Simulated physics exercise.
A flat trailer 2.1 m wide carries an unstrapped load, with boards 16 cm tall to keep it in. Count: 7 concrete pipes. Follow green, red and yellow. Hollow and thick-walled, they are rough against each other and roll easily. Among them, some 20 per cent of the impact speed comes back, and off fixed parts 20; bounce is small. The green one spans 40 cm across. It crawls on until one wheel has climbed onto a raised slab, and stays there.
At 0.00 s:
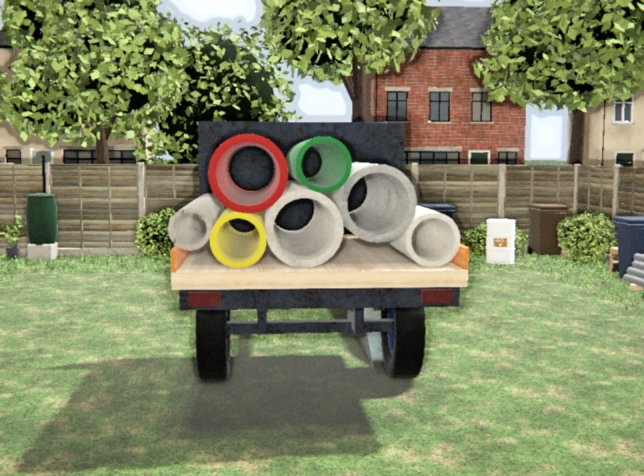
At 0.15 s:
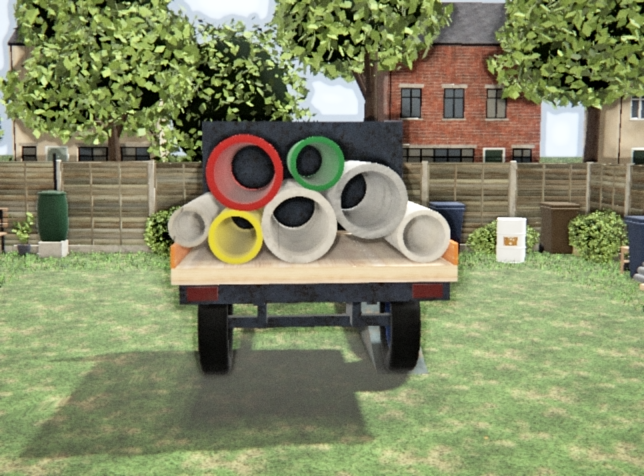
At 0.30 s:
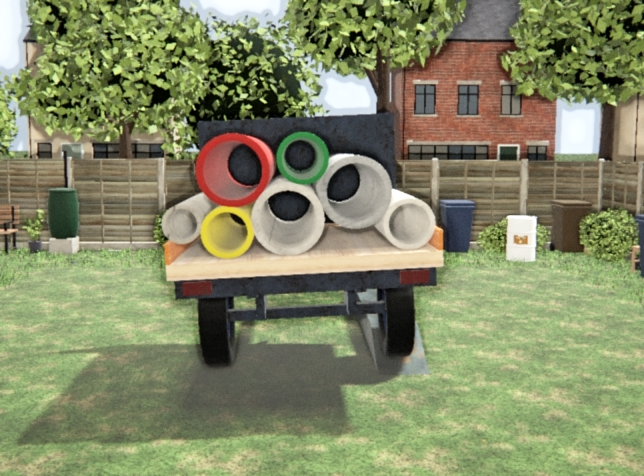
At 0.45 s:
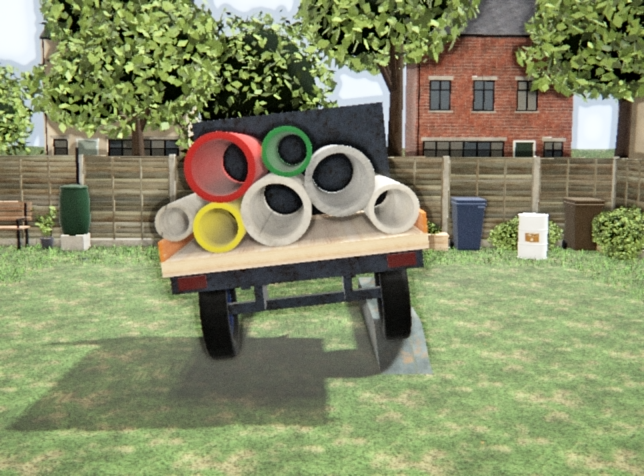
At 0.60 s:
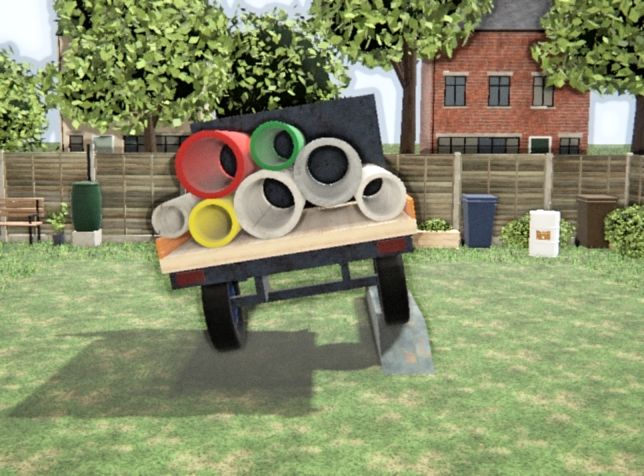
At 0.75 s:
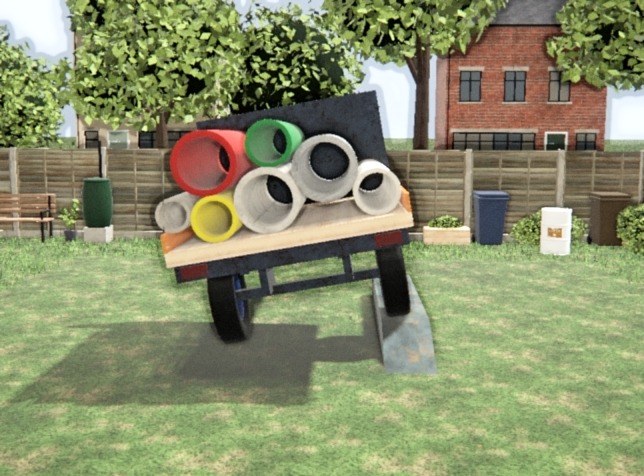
A flatbed trailer stacked with seven concrete pipes, a red one and a green one on top and a yellow one low on the left, is seen from behind on a lawn before a wooden fence, trees and brick houses. It rolls away as its right wheel climbs a grey ramp, steadily slanting the deck down to the left. The view drifts left, the background sliding right, while the pipes keep their places in the stack.
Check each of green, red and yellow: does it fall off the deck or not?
Green: It does; red: It does; yellow: It does not.
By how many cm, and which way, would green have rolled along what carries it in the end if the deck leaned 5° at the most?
Some 0 cm leftwards.
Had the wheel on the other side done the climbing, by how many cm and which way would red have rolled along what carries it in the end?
It would end about 0 cm to the right of where it began.
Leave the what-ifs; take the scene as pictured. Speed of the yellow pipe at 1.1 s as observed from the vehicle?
Speed: Around 0.0 m/s.
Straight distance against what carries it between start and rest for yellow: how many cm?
Yellow: 25.
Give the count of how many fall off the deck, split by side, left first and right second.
On the left 3, on the right 0.
By 1.1 s, green is up on others, 85 cm from the left edge, rolling left; red is up on others, 25 cm from the left edge, rolling left; yellow is on the deck, 40 cm from the left edge; 0 off so far.
By 1.5 s, green is up on others, 50 cm from the left edge, rolling left; red is up on others, 5 cm from the left edge, rolling left; as before, yellow; 0 off so far.
By 1.9 s, green is up on others, 20 cm from the left edge, rolling left; red is dropping off the left side; yellow is on the deck, 35 cm from the left edge, rolling left; 1 off so far.
By 2.3 s, green is dropping off the left side; red is on the ground to the left; yellow is on the deck, 25 cm from the left edge; 3 off so far.
Finally (5.5 s), green is down on the left; red is on the ground to the left; yellow is on the deck, 25 cm from the left edge; 3 off so far.
